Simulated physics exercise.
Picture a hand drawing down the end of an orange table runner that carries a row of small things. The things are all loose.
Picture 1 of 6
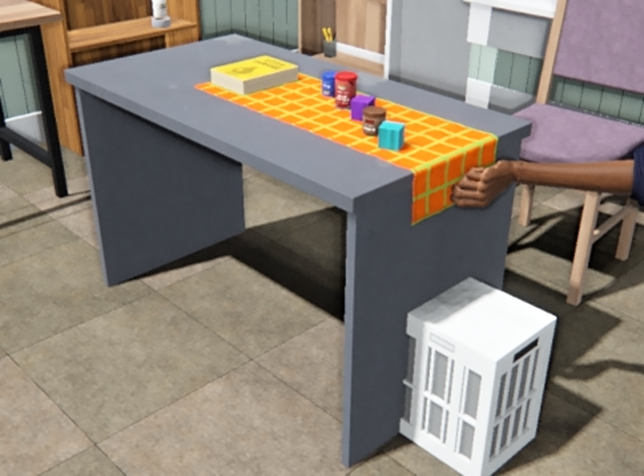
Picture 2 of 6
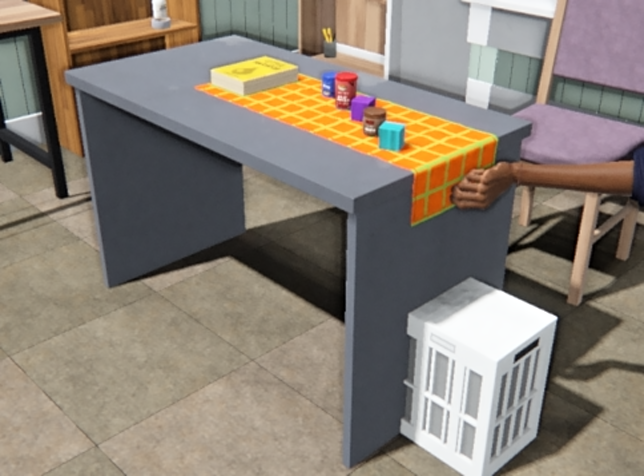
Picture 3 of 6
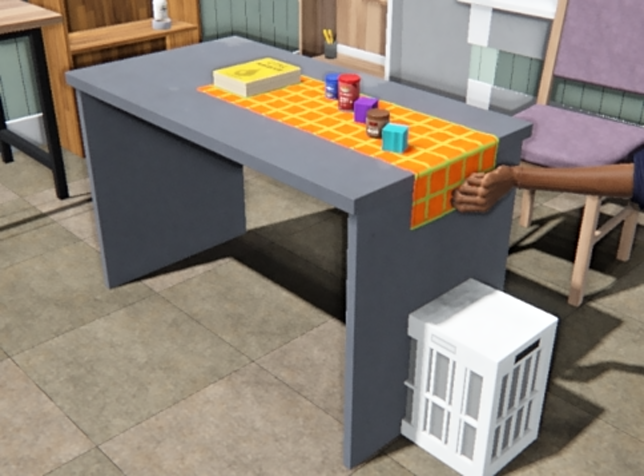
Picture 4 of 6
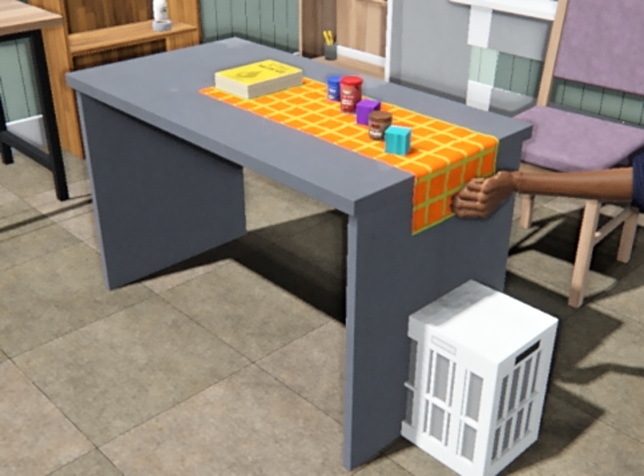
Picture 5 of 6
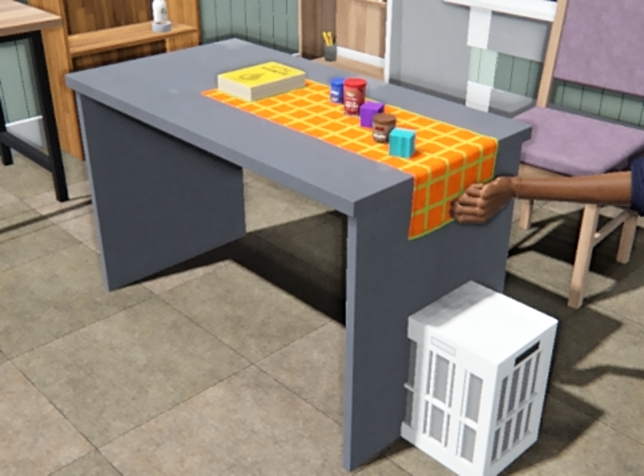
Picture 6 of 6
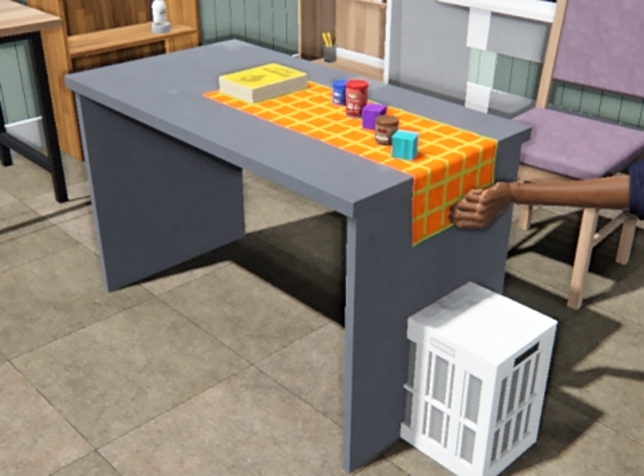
An orange checked runner slid slowly toward the right end of a gray table as a hand drew its hanging edge down, carrying the yellow book, two small containers, purple cube, brown pot and turquoise cube slightly along.
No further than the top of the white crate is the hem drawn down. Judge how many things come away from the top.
Gone: Two.
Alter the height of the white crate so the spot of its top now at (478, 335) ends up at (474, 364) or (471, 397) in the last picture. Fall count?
Over the edge go 3 and 4.
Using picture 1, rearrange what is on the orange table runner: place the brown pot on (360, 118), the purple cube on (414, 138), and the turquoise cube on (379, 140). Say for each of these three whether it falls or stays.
Brown pot: Still up. Purple cube: Gone off. Turquoise cube: Gone off.
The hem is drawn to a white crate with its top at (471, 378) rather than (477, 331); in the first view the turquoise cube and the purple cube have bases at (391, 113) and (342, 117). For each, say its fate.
As for the turquoise cube, it leaves the top; as for the purple cube, it leaves the top.
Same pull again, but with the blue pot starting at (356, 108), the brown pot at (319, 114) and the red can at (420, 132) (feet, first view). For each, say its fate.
I reckon the blue pot hangs on, the brown pot hangs on and the red can takes a fall.
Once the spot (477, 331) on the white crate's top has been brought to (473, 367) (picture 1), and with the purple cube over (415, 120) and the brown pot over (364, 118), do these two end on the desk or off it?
Observed: Purple cube departs; brown pot departs.
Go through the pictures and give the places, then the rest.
Hem (411, 226); turquoise cube (392, 125); brown pot (375, 110); purple cube (363, 98); red can (346, 75); blue pot (332, 74); top of the crate (477, 331), in the first picture.
Hem (411, 226); turquoise cube (393, 126), in the second picture.
Hem (411, 230); brown pot (379, 112), in the third picture.
Hem (412, 235); purple cube (369, 103); top of the crate (479, 333), in the fourth picture.
Hem (408, 240); red can (355, 81), in the fifth picture.
Hem (413, 247); turquoise cube (406, 135); brown pot (387, 119); purple cube (375, 107); red can (357, 83); blue pot (342, 82), in the sixth picture.
A little later, hem near (449, 282); turquoise cube gone.
Next, hem on the crate; turquoise cube and brown pot gone.
When it is over, hem on the crate; turquoise cube and brown pot gone. It carries off two.
